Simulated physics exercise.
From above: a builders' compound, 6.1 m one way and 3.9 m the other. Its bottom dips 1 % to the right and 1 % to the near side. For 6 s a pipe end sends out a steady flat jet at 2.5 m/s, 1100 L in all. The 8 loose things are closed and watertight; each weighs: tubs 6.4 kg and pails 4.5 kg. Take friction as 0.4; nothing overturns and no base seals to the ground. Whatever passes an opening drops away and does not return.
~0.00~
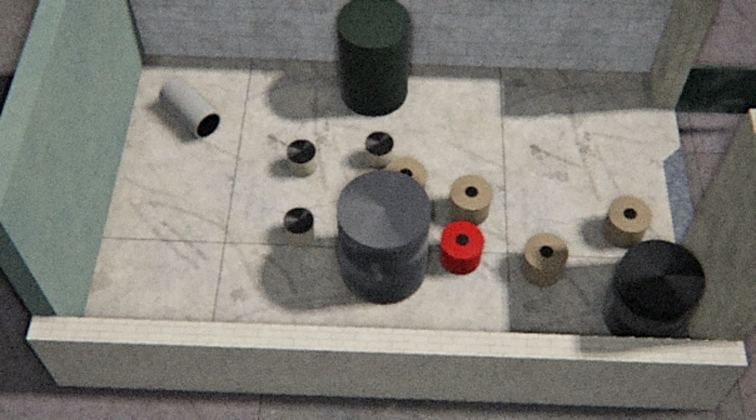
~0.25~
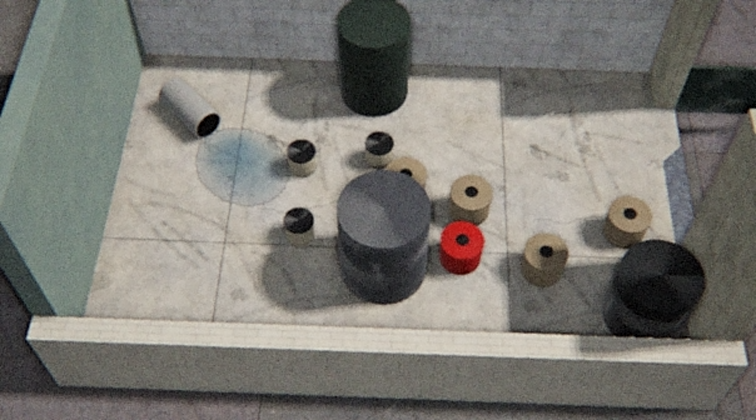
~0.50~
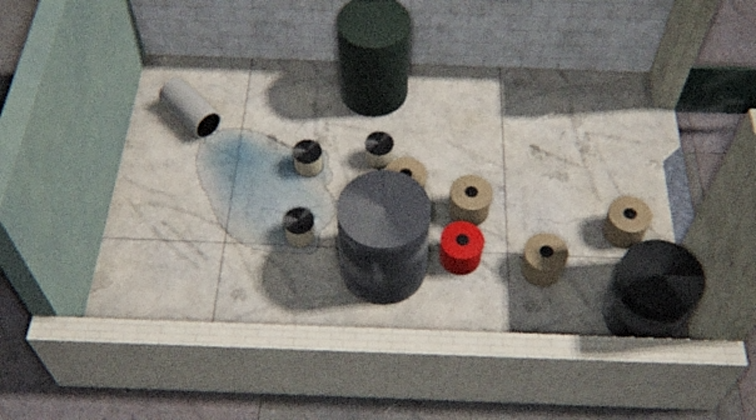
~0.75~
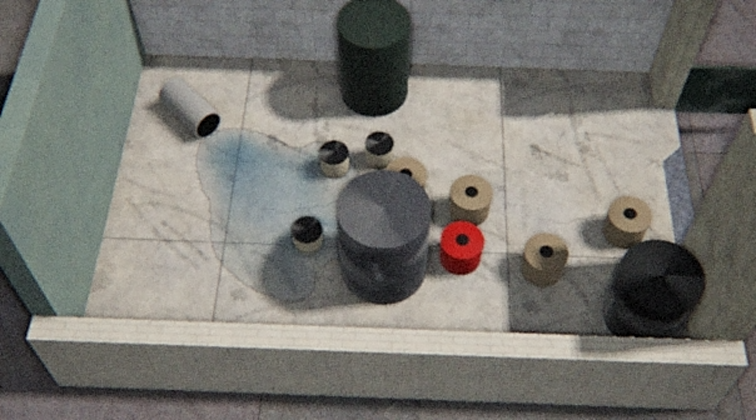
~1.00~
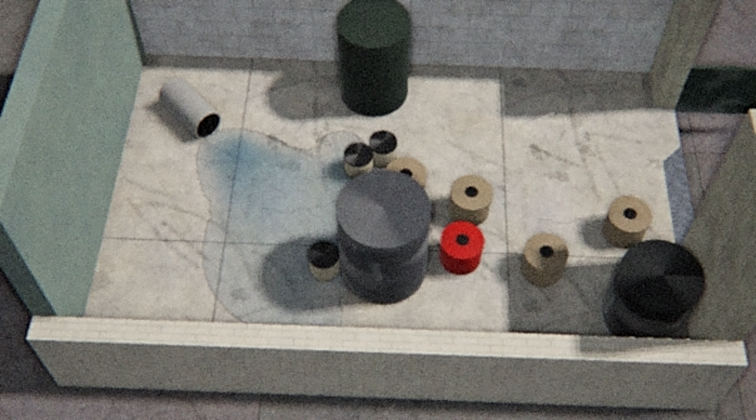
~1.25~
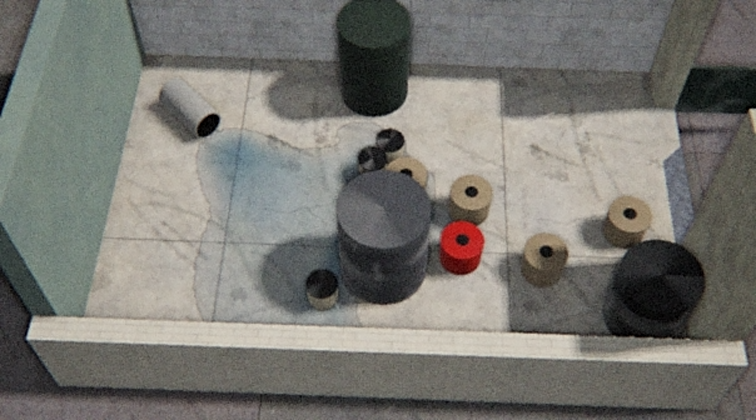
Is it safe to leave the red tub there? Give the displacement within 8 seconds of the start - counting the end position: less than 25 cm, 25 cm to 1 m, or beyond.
Red tub ends far away.
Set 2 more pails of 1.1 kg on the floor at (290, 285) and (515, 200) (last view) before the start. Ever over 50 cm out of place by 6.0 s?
In that order: Over, over.
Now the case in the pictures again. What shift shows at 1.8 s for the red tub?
Roughly 5 cm by then.
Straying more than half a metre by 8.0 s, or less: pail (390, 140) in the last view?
It is less.
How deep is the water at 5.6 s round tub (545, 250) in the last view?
About 9 cm.
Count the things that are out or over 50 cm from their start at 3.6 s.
By then 4.
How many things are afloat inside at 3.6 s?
1 of them.
After 1.8 s the red tub is near (464, 242), 0.0 m from its start, aground; 0 of 8 are out; 1 afloat.
After 3.6 s the red tub is near (491, 254), 0.3 m from its start, aground; 0 of 8 are out; 1 afloat.
After 5.6 s the red tub is near (610, 213), 1.6 m from its start, afloat; 1 of 8 are out; 3 afloat.
After 8.0 s the red tub has gone out; 4 of 8 are out; 1 afloat.
